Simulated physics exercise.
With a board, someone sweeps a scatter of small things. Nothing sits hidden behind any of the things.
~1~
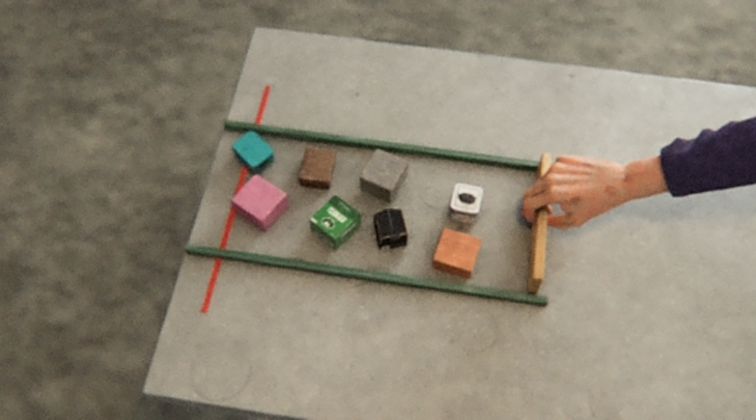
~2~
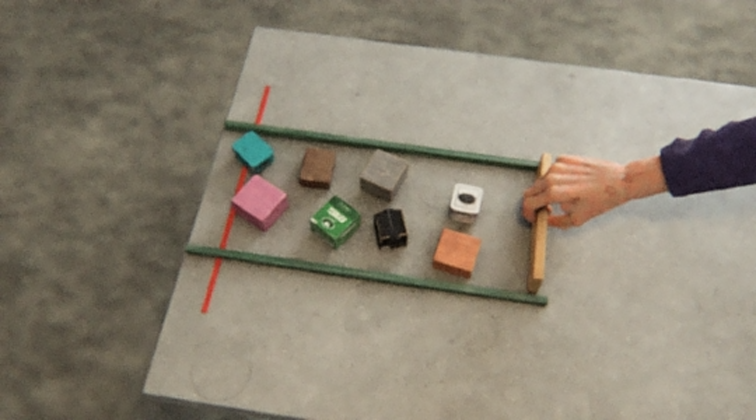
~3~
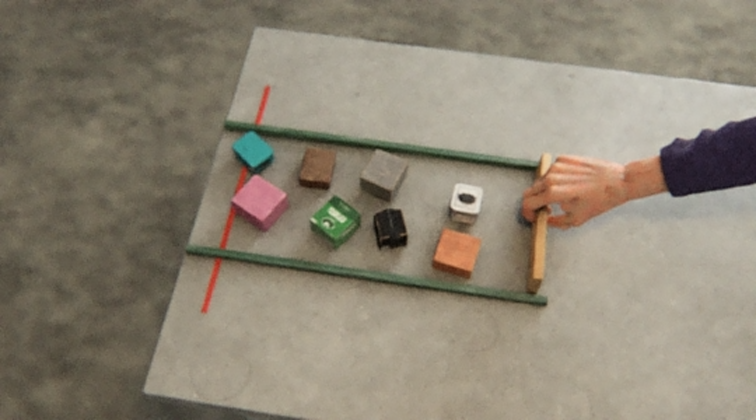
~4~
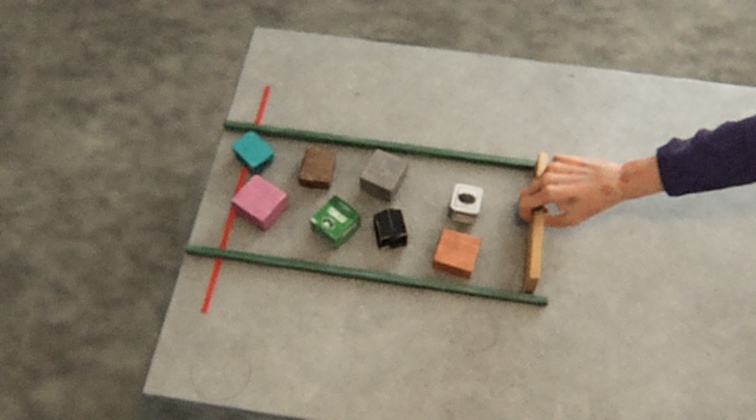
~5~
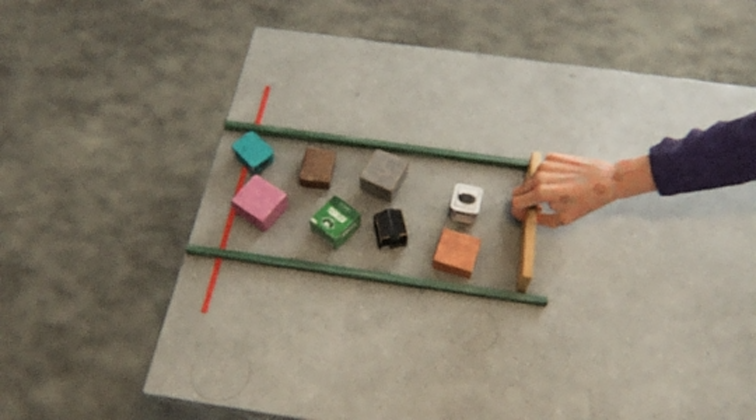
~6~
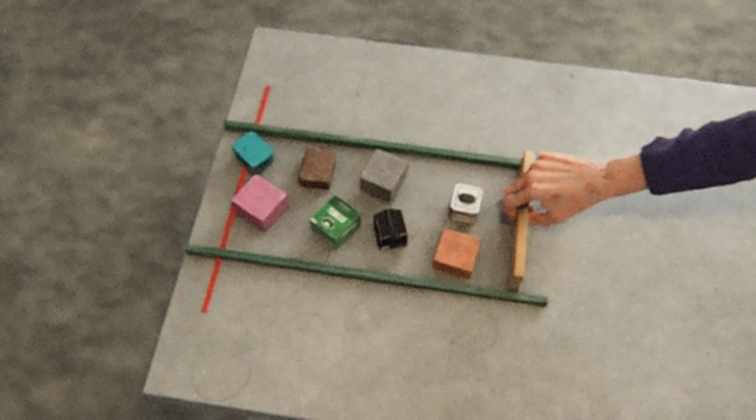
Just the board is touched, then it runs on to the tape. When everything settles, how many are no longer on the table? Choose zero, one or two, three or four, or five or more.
When everything settles, five or more are no longer on the table.
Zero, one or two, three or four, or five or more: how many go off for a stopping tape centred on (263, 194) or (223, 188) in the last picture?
Going through them one at a time, I'd put it at three to four and then more than four.
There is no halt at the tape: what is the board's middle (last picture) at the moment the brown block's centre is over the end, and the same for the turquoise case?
(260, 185) and (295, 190), roughly.
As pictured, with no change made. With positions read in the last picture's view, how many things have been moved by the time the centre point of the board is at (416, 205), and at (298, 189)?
Moved so far: 5, then 8.
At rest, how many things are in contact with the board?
The figure is 3.
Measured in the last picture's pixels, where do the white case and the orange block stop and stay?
Final spots - white case (226, 176), orange block (208, 221).
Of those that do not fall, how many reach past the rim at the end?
The number is 2.
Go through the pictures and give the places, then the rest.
The first frame shows turquoise case (254, 154); pink block (260, 203); brown block (318, 169); board (540, 223); tape (239, 190).
The second frame shows pink block (260, 203); orange block (457, 254).
The third frame shows brown block (318, 169); black box (391, 229).
The fourth frame shows turquoise case (254, 154); green box (336, 222).
The fifth frame shows pink block (260, 203); grey block (384, 176).
The sixth frame shows turquoise case (254, 154); pink block (260, 203); brown block (318, 169); board (521, 220); tape (239, 190).
A little later, none off yet; turquoise case at rest near (254, 154); pink block at rest near (260, 203); brown block at rest near (318, 169).
When it is over, the number that fall off is five or more; down, black box, green box, brown block, pink block and turquoise case.
